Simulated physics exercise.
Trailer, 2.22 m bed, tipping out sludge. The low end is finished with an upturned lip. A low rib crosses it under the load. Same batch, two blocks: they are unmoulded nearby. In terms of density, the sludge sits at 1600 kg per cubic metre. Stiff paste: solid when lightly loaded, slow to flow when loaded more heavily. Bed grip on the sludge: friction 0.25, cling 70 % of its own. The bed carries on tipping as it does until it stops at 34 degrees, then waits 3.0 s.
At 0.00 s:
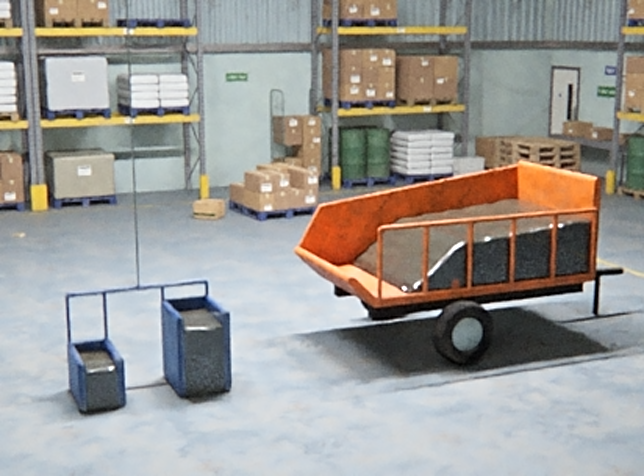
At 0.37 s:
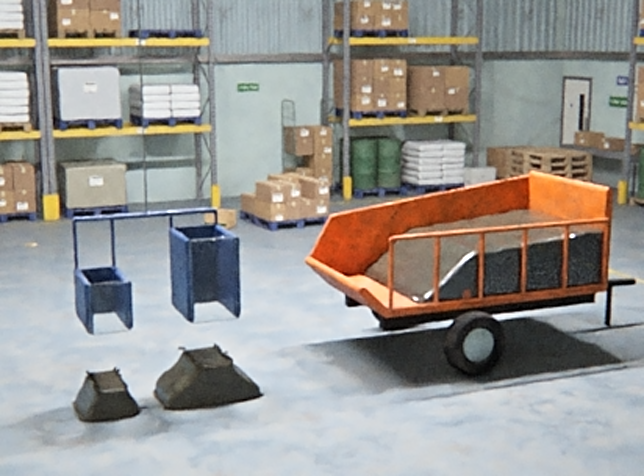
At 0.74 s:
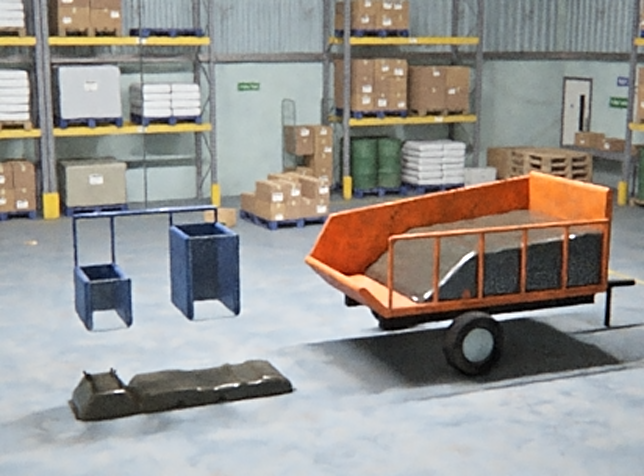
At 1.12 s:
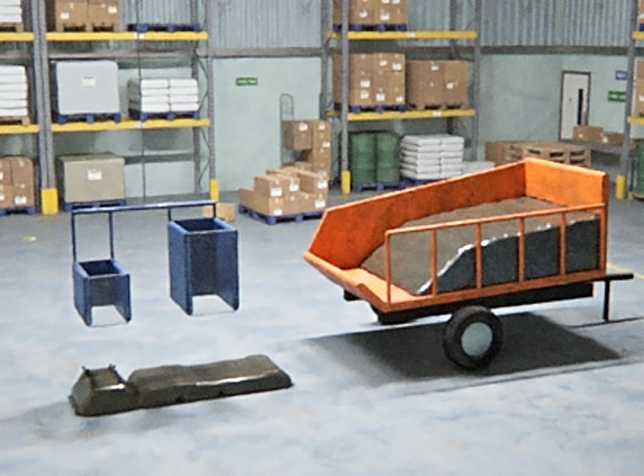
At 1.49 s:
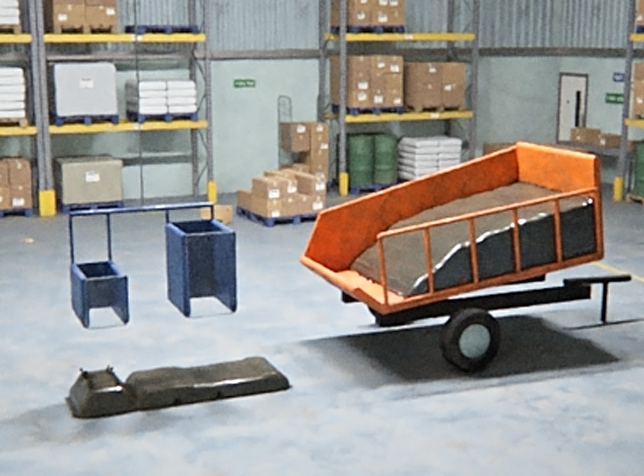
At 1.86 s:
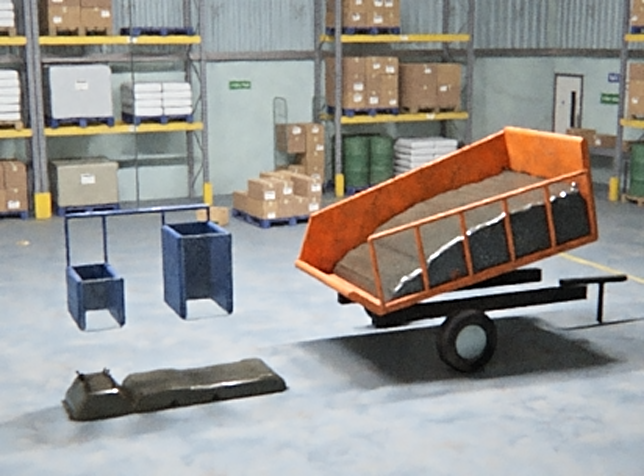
Blue moulds lifting off two dark sludge blocks that slump on a warehouse floor, then an orange trailer bed tilting gradually.
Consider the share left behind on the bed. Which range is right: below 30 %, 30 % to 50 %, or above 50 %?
Below 30 %.
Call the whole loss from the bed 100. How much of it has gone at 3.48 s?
Value noted: About 40 per cent.
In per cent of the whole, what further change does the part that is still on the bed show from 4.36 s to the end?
It changes by about 6 percent of the whole.
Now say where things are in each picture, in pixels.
In the first picture, top of the high end at (594, 182), tilt 0 degrees; leading edge of the sludge at (415, 291); blocks stand 32 cm, 57 cm (left to right).
In the second picture, top of the high end at (606, 192), tilt 0 degrees; leading edge of the sludge at (426, 301); blocks stand 23 cm, 34 cm (left to right).
In the third picture, top of the high end at (606, 193), tilt 0 degrees; leading edge of the sludge at (425, 301); blocks stand 22 cm, 16 cm (left to right).
In the fourth picture, top of the high end at (602, 178), tilt 2 degrees; leading edge of the sludge at (420, 295); blocks stand 22 cm, 16 cm (left to right).
In the fifth picture, top of the high end at (593, 161), tilt 7 degrees; leading edge of the sludge at (409, 293); blocks stand 22 cm, 16 cm (left to right).
In the sixth picture, top of the high end at (580, 144), tilt 12 degrees; leading edge of the sludge at (391, 297); blocks stand 22 cm, 16 cm (left to right).
After 2.60 s, the tilt is 21 degrees and 100 % is on the bed.
After 3.48 s, the tilt is 32 degrees and 70 % is on the bed.
After 4.36 s, the tilt is 34 degrees and 30 % is on the bed.
After 5.24 s, the tilt is 34 degrees and 25 % is on the bed.
After 6.72 s, at the end, the tilt is 34 degrees and 24 % is on the bed.
